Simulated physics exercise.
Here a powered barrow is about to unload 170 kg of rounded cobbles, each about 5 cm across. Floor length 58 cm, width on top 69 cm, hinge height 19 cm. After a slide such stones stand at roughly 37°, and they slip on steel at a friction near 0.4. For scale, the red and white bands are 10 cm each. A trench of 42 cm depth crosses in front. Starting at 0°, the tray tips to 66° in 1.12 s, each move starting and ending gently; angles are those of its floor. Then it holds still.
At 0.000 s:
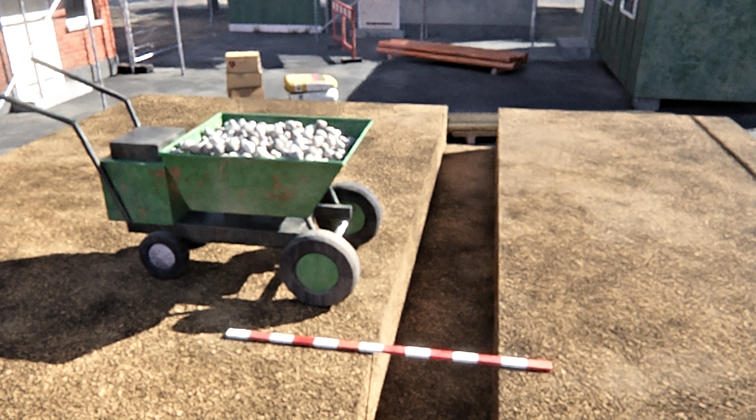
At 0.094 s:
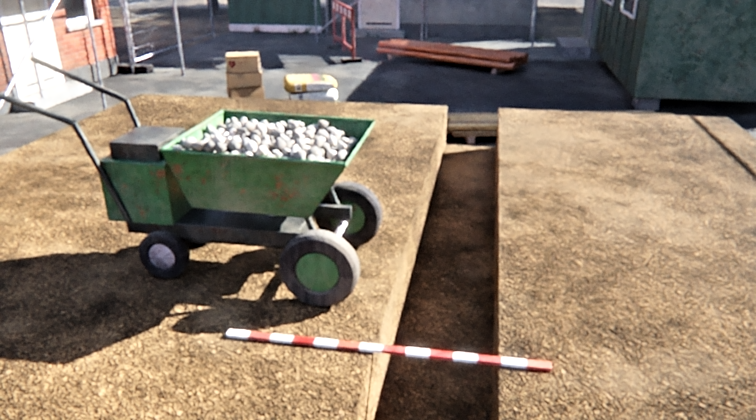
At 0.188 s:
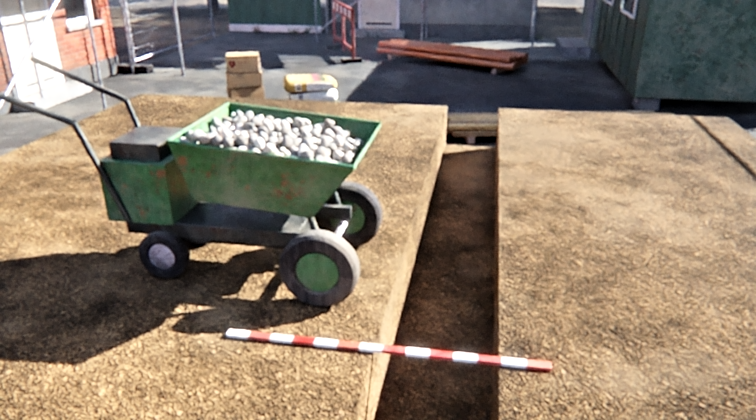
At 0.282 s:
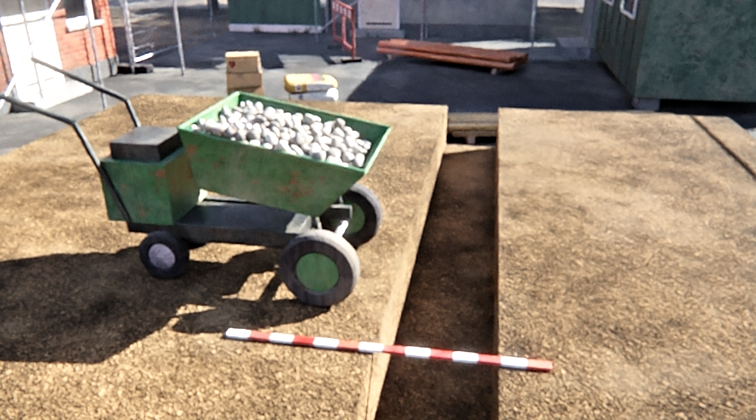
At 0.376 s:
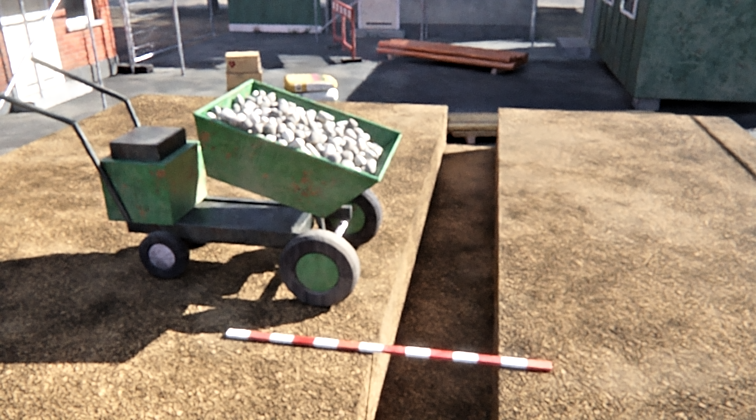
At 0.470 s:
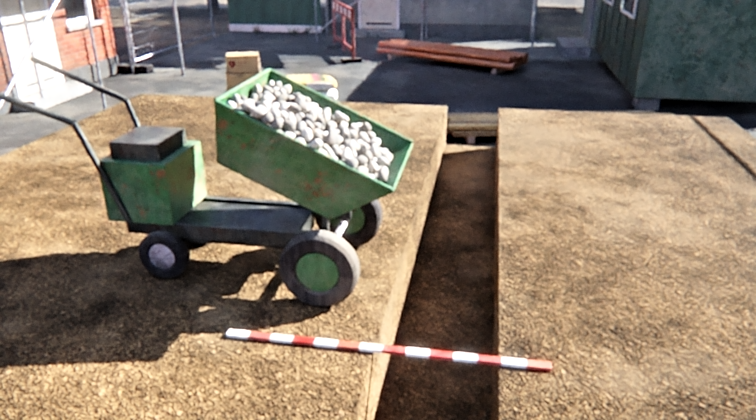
On a sunlit gravel yard, a green powered barrow's tray of pale cobbles gradually tilting down towards the right beside a trench.
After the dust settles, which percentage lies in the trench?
About 66 per cent.
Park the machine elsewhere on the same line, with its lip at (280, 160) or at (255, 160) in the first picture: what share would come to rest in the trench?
First some 85, then 70 per cent.
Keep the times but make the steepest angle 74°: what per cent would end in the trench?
Then about 75 per cent.
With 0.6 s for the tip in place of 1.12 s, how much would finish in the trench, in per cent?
Then about 45 per cent.
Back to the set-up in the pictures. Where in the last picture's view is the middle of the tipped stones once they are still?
Their middle is at about (470, 337).
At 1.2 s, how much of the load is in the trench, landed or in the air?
About 25 per cent by then.
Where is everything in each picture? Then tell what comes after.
In the first picture, the tray is at 0°, its lip at (343, 164); the top of the load is at (272, 130).
In the second picture, the tray is at 1°, its lip at (346, 165); the top of the load is at (264, 128); the stones move at 0.3 m/s on average.
In the third picture, lip at (354, 168), floor tilted 5°, highest stones at (250, 125); the stones move at 0.5 m/s on average.
In the fourth picture, lip at (365, 173), floor tilted 10°, highest stones at (252, 114); the stones move at 0.6 m/s on average.
In the fifth picture, the tray is at 17°, its lip at (379, 180); the top of the load is at (251, 104); the stones move at 0.8 m/s on average.
In the sixth picture, the tray is at 25°, its lip at (393, 191); the top of the load is at (268, 93); the stones move at 0.8 m/s on average.
After 0.8 s the floor is at 56°; 100 % in the tray; the foremost stones are at (431, 211).
After 1.2 s the floor is at 66°; 72 % in the tray, 23 % in the trench, 5 % past the trench; the foremost stones are at (530, 290).
After 1.6 s the floor is at 66°; 43 % in the tray, 37 % in the trench, 20 % past the trench; the foremost stones are at (639, 306).
After 3.5 s the floor is at 66°; 14 % in the tray, 66 % in the trench, 20 % past the trench; the foremost stones are at (731, 313).
